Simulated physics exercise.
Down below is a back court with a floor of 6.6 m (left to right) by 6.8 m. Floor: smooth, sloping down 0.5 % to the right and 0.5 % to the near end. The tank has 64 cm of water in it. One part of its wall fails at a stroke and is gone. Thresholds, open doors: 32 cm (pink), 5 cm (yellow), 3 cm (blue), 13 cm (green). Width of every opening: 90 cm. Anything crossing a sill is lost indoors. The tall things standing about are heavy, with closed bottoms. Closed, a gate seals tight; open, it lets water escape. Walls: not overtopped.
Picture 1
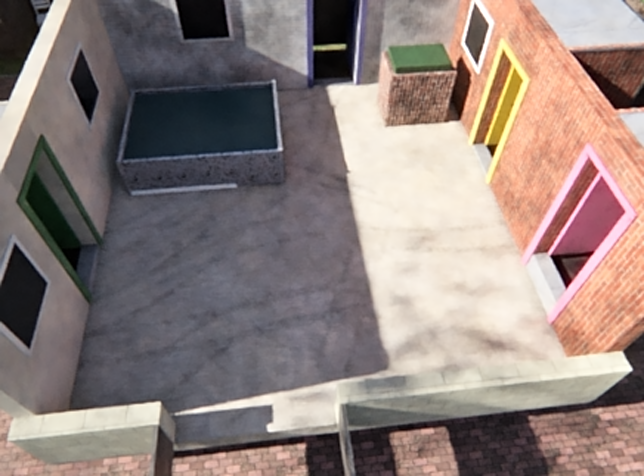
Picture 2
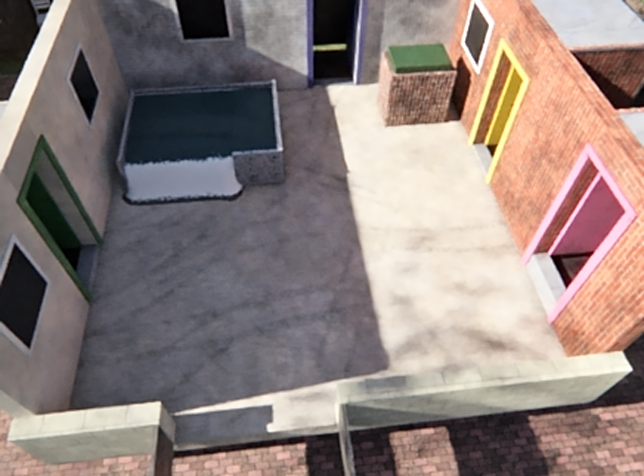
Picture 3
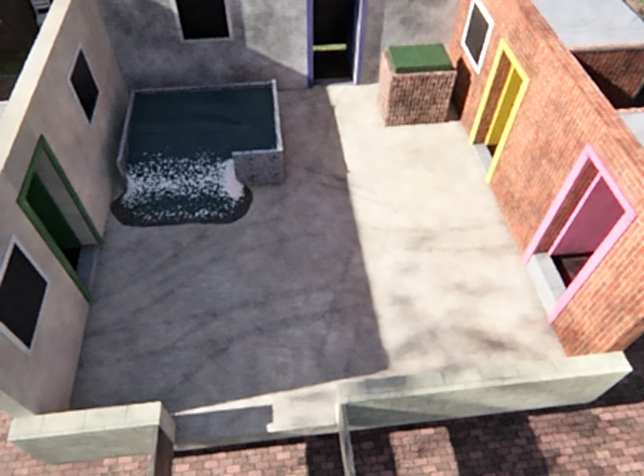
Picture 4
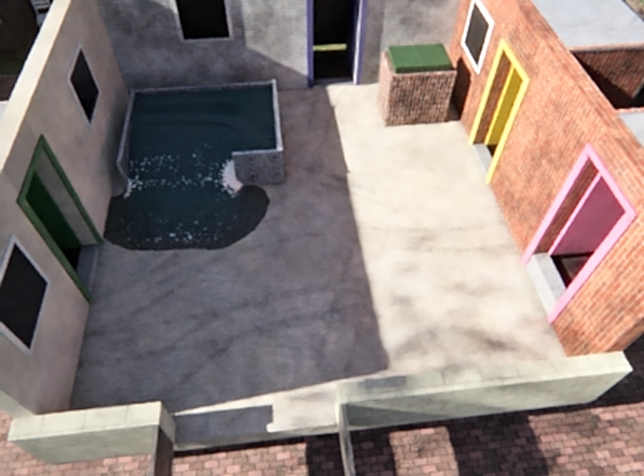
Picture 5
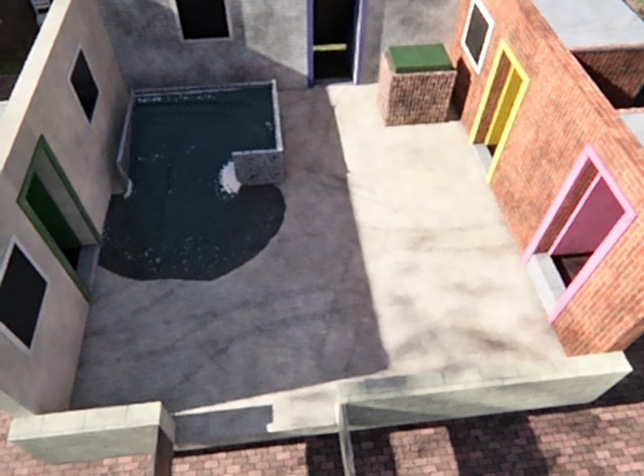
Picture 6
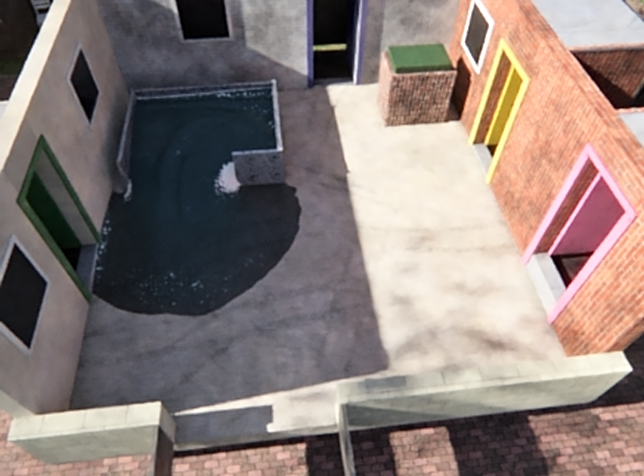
Dark water burst through the front wall of a raised tank in a walled courtyard, foaming at first, then spread in a widening rounded pool across the shaded floor and along the left wall.
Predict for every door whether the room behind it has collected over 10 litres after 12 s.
My prediction: The pink door holds the inflow within the limit; the yellow door holds the inflow within the limit; the blue door holds the inflow within the limit; the green door lets the inflow top the limit.
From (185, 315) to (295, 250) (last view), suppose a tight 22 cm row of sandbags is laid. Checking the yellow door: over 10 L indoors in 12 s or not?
Then the yellow door stays beyond the limit.
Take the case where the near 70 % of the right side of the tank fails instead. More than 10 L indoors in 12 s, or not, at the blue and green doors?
So blue ends up past the limit and green ends up short of it.
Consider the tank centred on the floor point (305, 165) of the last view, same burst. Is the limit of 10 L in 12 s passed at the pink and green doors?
Relative to the limit, pink is within it and green is within it.
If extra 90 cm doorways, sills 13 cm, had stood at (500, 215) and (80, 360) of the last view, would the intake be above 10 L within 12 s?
Less, more.
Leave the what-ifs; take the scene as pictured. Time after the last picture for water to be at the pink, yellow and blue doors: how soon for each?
Pink: 3.8 s; yellow: 5.0 s; blue: 9.5 s.
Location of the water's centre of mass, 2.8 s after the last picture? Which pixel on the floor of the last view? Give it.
Around (198, 252).
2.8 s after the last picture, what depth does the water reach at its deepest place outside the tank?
Up to near 30 cm.
Then, 0.7 s after the last picture water covers 35 % of the floor and is deepest (32 cm) near (155, 194); pink door not reached, yellow door not reached, blue door not reached, green door 17 cm at the sill, 0 L in.
Then, 1.5 s after the last picture water covers 35 % of the floor and is deepest (48 cm) near (83, 418); pink door not reached, yellow door not reached, blue door not reached, green door 20 cm at the sill, 18 L in.
Then, 2.8 s after the last picture water covers 40 % of the floor and is deepest (30 cm) near (80, 433); pink door not reached, yellow door not reached, blue door not reached, green door 14 cm at the sill, 34 L in.
Then, 6.3 s after the last picture water covers 65 % of the floor and is deepest (19 cm) near (543, 381); pink door 15 cm at the sill, 0 L in, yellow door 4 cm at the sill, 0 L in, blue door not reached, green door 10 cm at the sill, 36 L in.
Then, 11.3 s after the last picture water covers 90 % of the floor and is deepest (10 cm) near (555, 380); pink door 8 cm at the sill, 0 L in, yellow door 6 cm at the sill, 0 L in, blue door 3 cm at the sill, 0 L in, green door 3 cm at the sill, 36 L in.
